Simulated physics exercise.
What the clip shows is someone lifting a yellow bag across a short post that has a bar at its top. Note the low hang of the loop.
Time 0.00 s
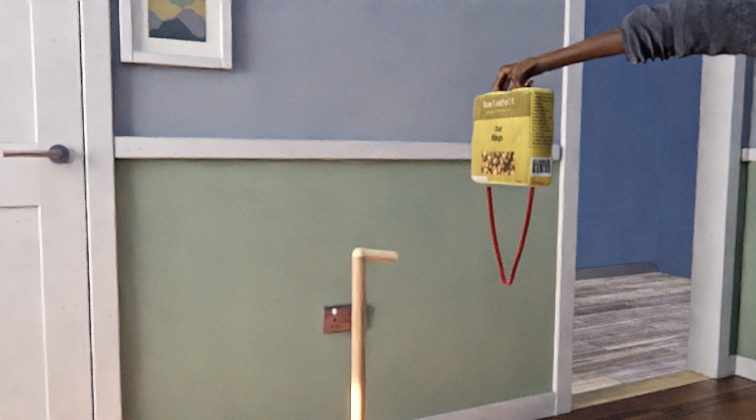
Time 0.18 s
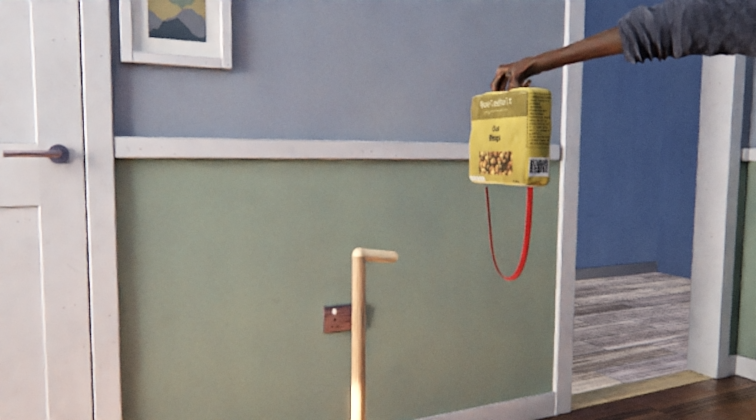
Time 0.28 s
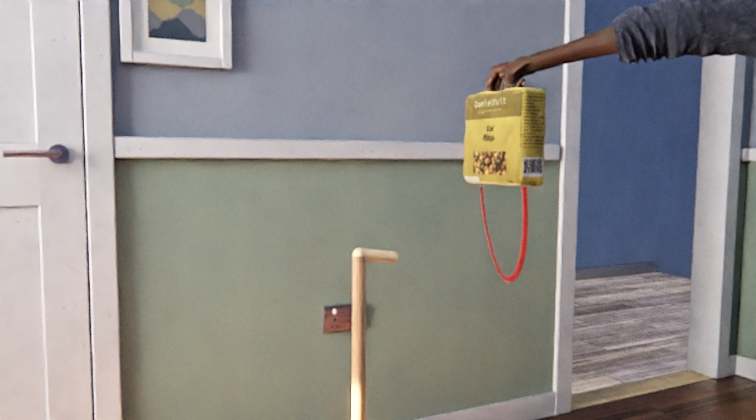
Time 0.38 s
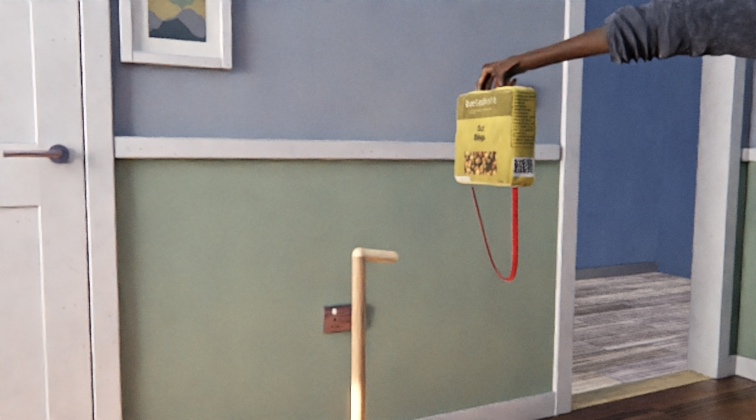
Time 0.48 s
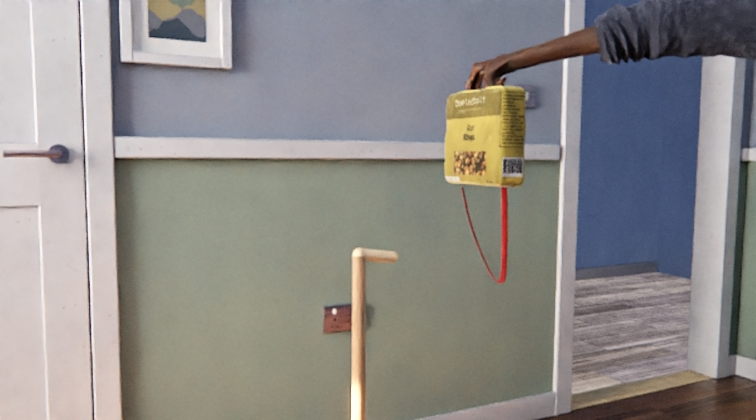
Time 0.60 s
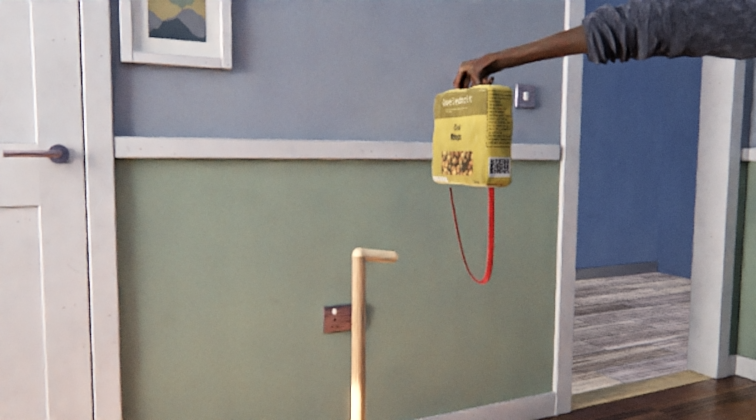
Yellow bag with a red loop hanging beneath it, held from above by a hand, moving slightly left near a short wooden post.
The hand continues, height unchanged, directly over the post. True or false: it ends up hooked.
True.
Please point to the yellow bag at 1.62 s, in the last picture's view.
Look around (351, 135) in the last picture and you'll find it.
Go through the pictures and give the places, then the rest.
The first frame shows yellow bag (511, 138); hook tip (392, 257).
The second frame shows yellow bag (508, 138); bottom of the loop (506, 279).
The third frame shows yellow bag (503, 138).
The fourth frame shows yellow bag (494, 138); bottom of the loop (506, 280).
The fifth frame shows yellow bag (484, 138).
The sixth frame shows yellow bag (471, 137); bottom of the loop (479, 282); hook tip (392, 257); hook points towards it, loop hangs below the hook.
By 1.02 s, bag nearing the post near (424, 136).
By 1.62 s, bag over the post near (351, 135).
When it is over, bag past the post near (283, 133); loop tight round the post, hand stopped. The yellow bag is jerked back by its loop.
